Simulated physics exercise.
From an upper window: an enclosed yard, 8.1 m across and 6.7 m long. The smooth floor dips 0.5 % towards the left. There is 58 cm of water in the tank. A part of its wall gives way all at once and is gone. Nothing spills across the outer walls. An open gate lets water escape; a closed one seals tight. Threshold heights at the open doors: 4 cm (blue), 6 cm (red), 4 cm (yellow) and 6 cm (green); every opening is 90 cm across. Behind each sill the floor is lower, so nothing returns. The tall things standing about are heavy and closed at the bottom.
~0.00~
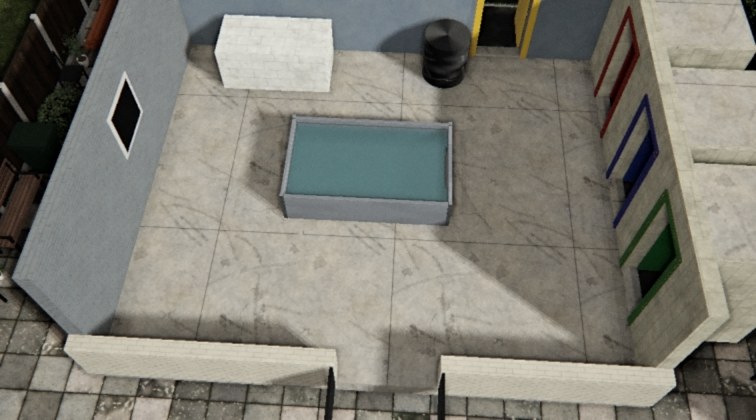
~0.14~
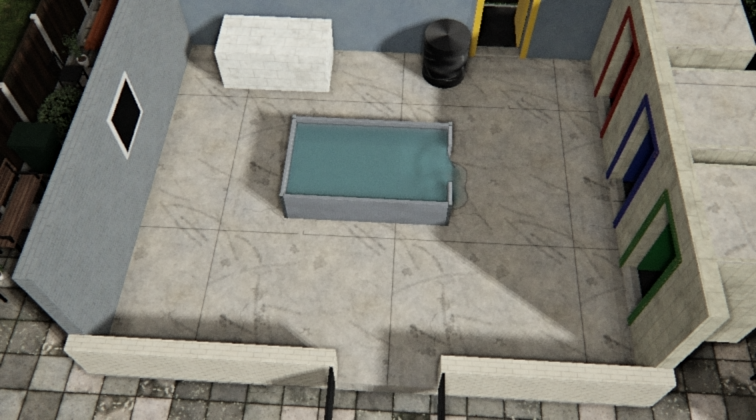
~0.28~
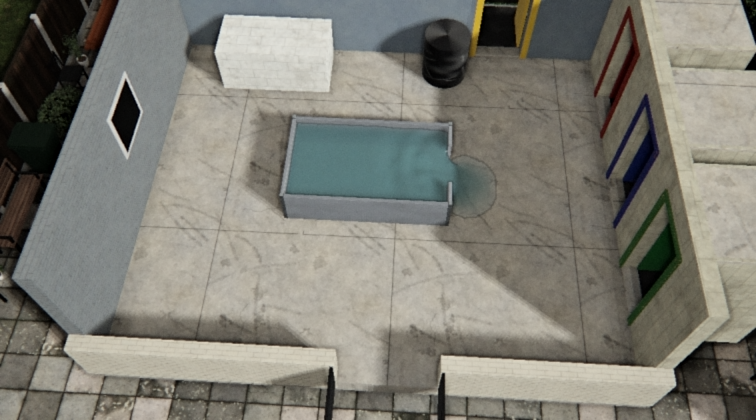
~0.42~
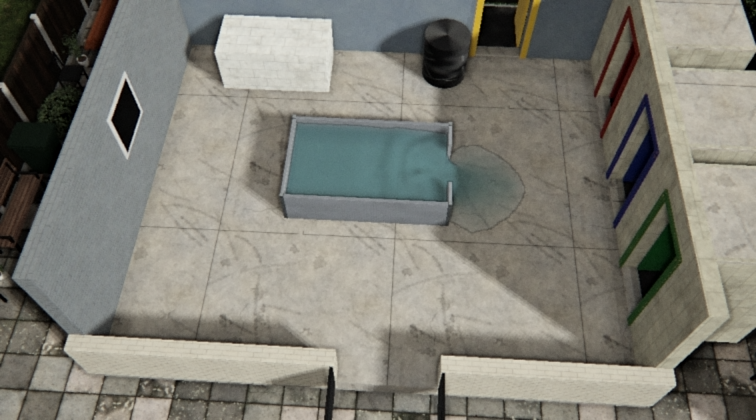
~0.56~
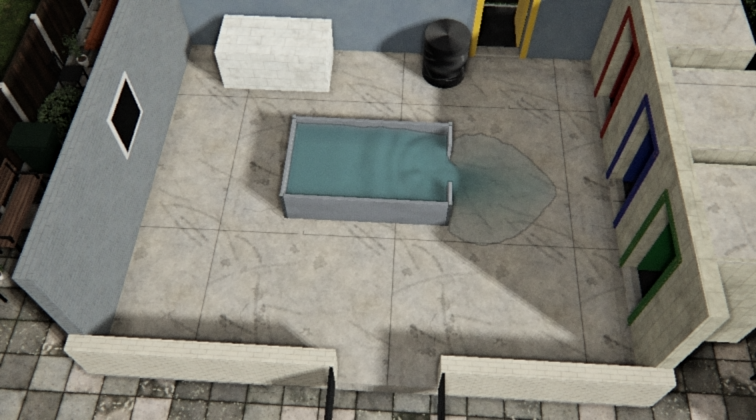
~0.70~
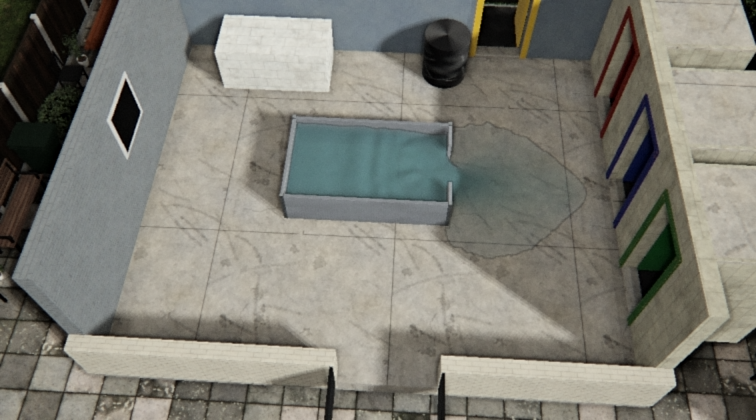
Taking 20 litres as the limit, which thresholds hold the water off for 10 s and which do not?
The water let in: At the blue door it goes over the limit; at the red door it passes the limit; at the yellow door it goes over the limit; at the green door it goes over the limit.
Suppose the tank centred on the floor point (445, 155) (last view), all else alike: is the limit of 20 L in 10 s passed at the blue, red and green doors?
Then: Blue above, red past it, green below.
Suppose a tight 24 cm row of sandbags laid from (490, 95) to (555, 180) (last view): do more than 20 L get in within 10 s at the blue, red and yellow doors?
Against that limit: Blue above, red under, yellow under.
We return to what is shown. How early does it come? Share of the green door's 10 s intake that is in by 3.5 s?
About 60 per cent.
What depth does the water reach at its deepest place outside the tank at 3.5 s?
Up to some 21 cm.
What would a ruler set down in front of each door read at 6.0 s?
Depths in cm: Blue 12, red 10, yellow 8, green 8.
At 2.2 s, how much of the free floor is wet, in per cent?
Near 25 per cent is wet.
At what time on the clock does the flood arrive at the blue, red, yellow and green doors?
Arrival: Blue 0.8 s, red 1.6 s, yellow 3.0 s, green 1.6 s.
After 1.4 s water covers 20 % of the floor and is deepest (30 cm) near (457, 186); blue door 8 cm at the sill, 22 L in, red door not reached, yellow door not reached, green door not reached.
After 2.2 s water covers 25 % of the floor and is deepest (28 cm) near (457, 186); blue door 13 cm at the sill, 85 L in, red door 13 cm at the sill, 8 L in, yellow door not reached, green door 12 cm at the sill, 6 L in.
After 3.5 s water covers 30 % of the floor and is deepest (21 cm) near (583, 66); blue door 17 cm at the sill, 204 L in, red door 11 cm at the sill, 33 L in, yellow door 4 cm at the sill, 0 L in, green door 11 cm at the sill, 27 L in.
After 6.0 s water covers 50 % of the floor and is deepest (15 cm) near (457, 186); blue door 12 cm at the sill, 311 L in, red door 10 cm at the sill, 50 L in, yellow door 8 cm at the sill, 4 L in, green door 8 cm at the sill, 39 L in.
After 10.0 s water covers 75 % of the floor and is deepest (10 cm) near (599, 176); blue door 10 cm at the sill, 390 L in, red door 5 cm at the sill, 62 L in, yellow door 7 cm at the sill, 37 L in, green door 6 cm at the sill, 43 L in.
